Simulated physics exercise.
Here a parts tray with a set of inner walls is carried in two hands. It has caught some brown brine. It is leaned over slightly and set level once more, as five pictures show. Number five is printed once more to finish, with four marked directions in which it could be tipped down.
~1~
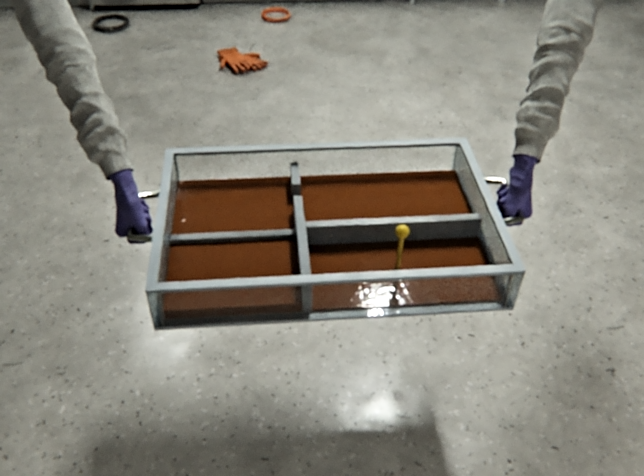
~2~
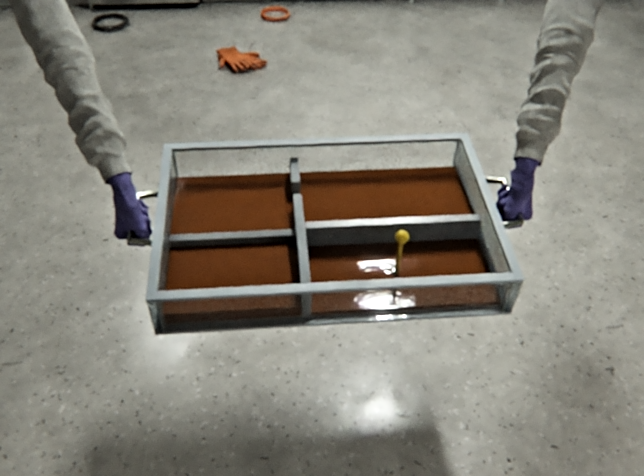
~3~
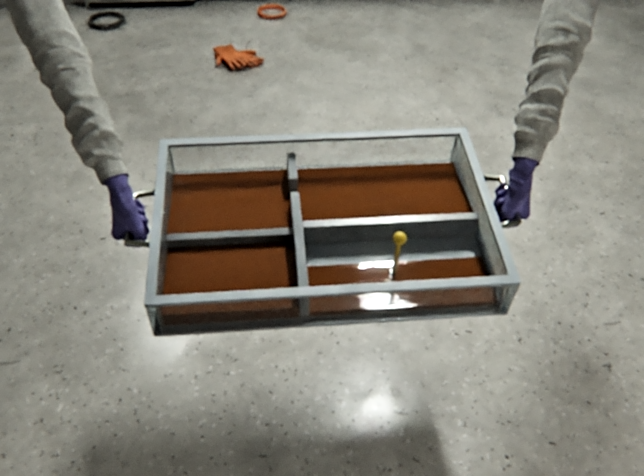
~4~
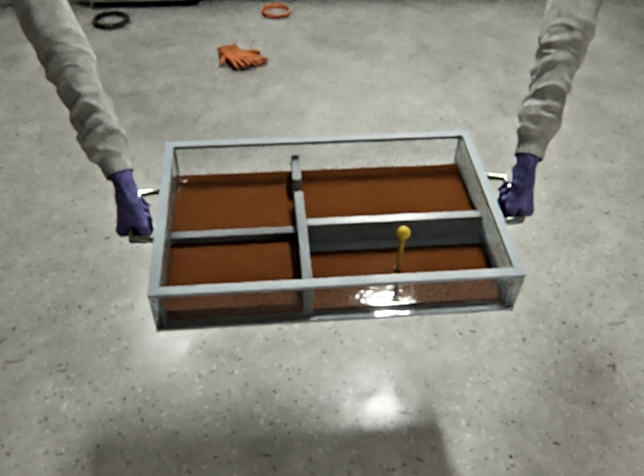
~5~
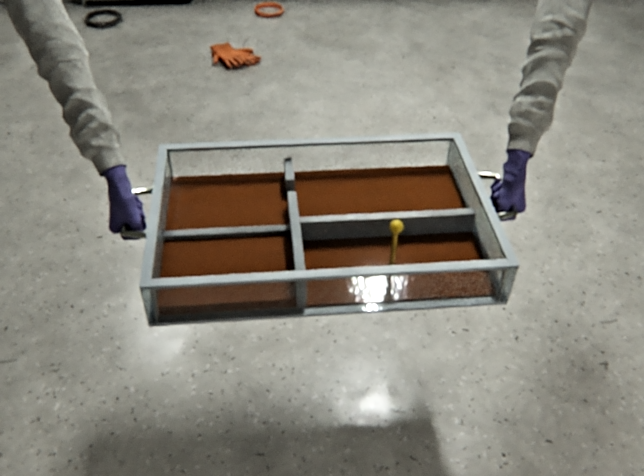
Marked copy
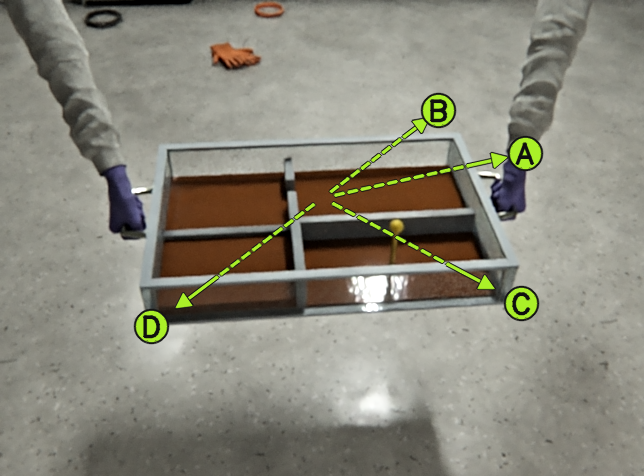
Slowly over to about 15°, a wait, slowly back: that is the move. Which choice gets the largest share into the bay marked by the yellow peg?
Direction C.
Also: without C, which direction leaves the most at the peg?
That would be A.
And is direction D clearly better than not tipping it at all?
No, hardly at all.
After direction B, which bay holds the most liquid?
It is the back right one.
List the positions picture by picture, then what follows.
The tray is level; deepest in the front left bay, at (236, 271), shallowest in the front right; yellow peg at (402, 232), in the first frame.
Tipped about 4° down to the front; no wall is crossed, in the second frame.
Tipped about 7° down to the front; no wall is crossed; yellow peg at (400, 239), in the third frame.
Tipped about 4° down to the front; no wall is crossed, in the fourth frame.
The tray is level; deepest in the front left bay, at (230, 267), shallowest in the front right; yellow peg at (396, 227), in the fifth frame.
On the marked copy, A ends at (501, 158); B ends at (424, 121); C ends at (489, 286); D ends at (180, 304).
With A, about 32 % of the liquid ends in the peg's bay; nothing spills.
With B, about 9 % of the liquid ends in the peg's bay; almost none goes over the rim.
With C, about 42 % of the liquid ends in the peg's bay; nothing spills.
With D, about 8 % of the liquid ends in the peg's bay; about 2 % goes over the rim.
